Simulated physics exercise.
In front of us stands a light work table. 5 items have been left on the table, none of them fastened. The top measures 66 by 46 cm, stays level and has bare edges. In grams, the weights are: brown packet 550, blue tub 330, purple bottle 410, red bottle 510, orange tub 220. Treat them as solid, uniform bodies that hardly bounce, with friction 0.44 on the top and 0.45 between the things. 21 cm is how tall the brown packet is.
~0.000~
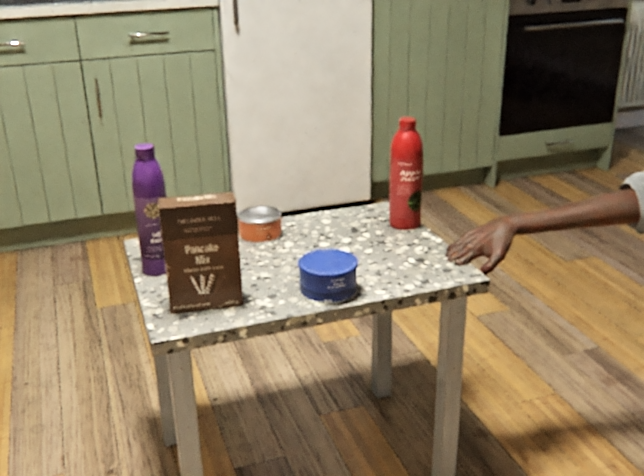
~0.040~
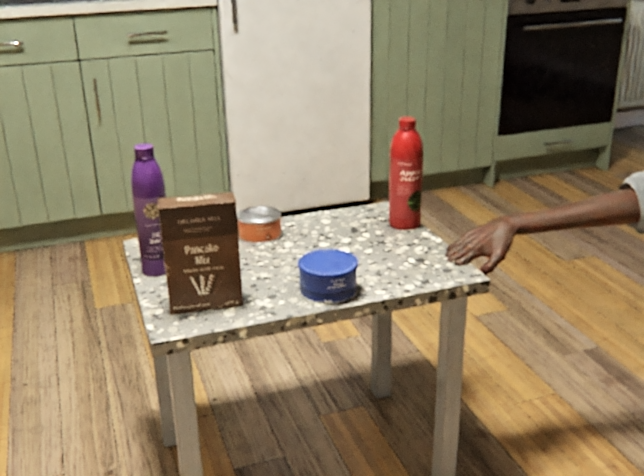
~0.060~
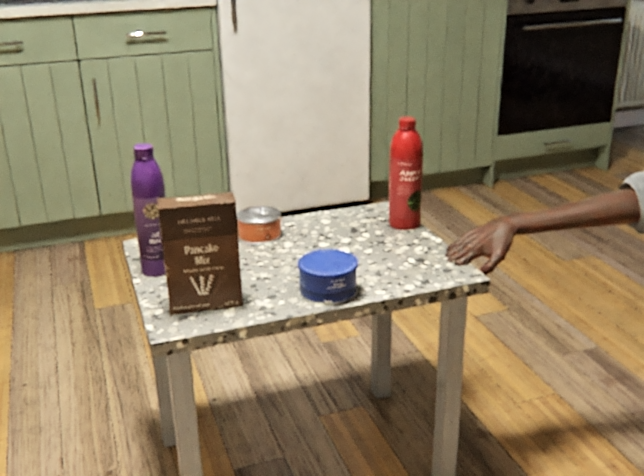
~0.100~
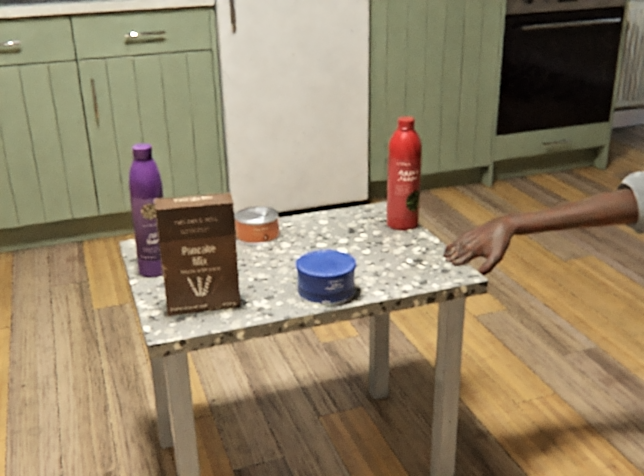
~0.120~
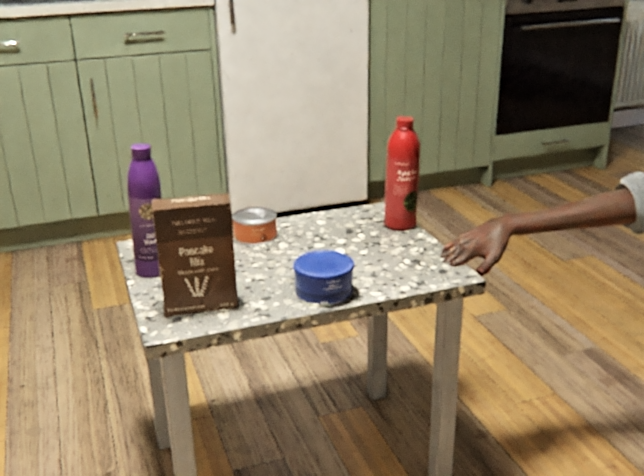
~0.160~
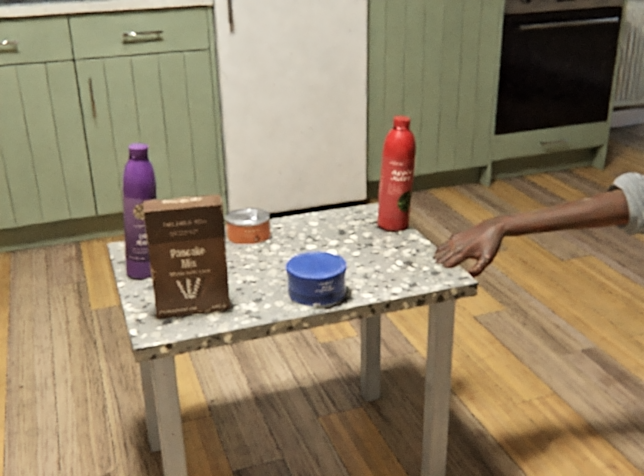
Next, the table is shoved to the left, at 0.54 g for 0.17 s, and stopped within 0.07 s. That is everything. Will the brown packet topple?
Vertical.
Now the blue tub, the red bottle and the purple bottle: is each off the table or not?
Observed: Blue tub remains in bounds; red bottle remains in bounds; purple bottle exits its support.
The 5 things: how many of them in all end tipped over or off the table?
My answer is 2.
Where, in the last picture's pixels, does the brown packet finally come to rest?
It settles at around (126, 267).
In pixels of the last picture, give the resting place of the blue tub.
My guess is roughly (259, 290).
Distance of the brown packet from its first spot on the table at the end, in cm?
I'd put it at about 2 centimetres.
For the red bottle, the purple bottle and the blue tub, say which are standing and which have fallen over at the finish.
Here's how it ends: The red bottle comes down, the purple bottle comes down, and the blue tub never goes down.
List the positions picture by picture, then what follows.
The first picture shows brown packet (202, 253); blue tub (328, 276).
The second picture shows red bottle (406, 173); orange tub (260, 225).
The third picture shows blue tub (328, 277); purple bottle (151, 210).
The fourth picture shows red bottle (404, 173); orange tub (257, 225).
The fifth picture shows table along by 1 cm; blue tub (324, 278); purple bottle (146, 211).
The sixth picture shows table along by 3 cm; brown packet (188, 257); red bottle (397, 173) 4° off upright.
After 0.36 s, table along by 11 cm; brown packet moved 2 cm near (129, 266); purple bottle 12° off upright; orange tub moved 2 cm.
After 0.56 s, table along by 11 cm; brown packet moved 2 cm near (126, 267); red bottle 31° off upright; purple bottle 11° off upright.
After 0.96 s, table along by 11 cm; purple bottle now off the table; brown packet moved 2 cm near (126, 267); red bottle on its side.
After 1.16 s, table along by 11 cm; brown packet moved 2 cm near (126, 267); red bottle on its side; orange tub moved 3 cm.
In the end (1.4 s), off the table and tipped over, purple bottle; toppled on the table, red bottle; the other 3 under 5 cm from the start. In the last view, brown packet near (126, 267).
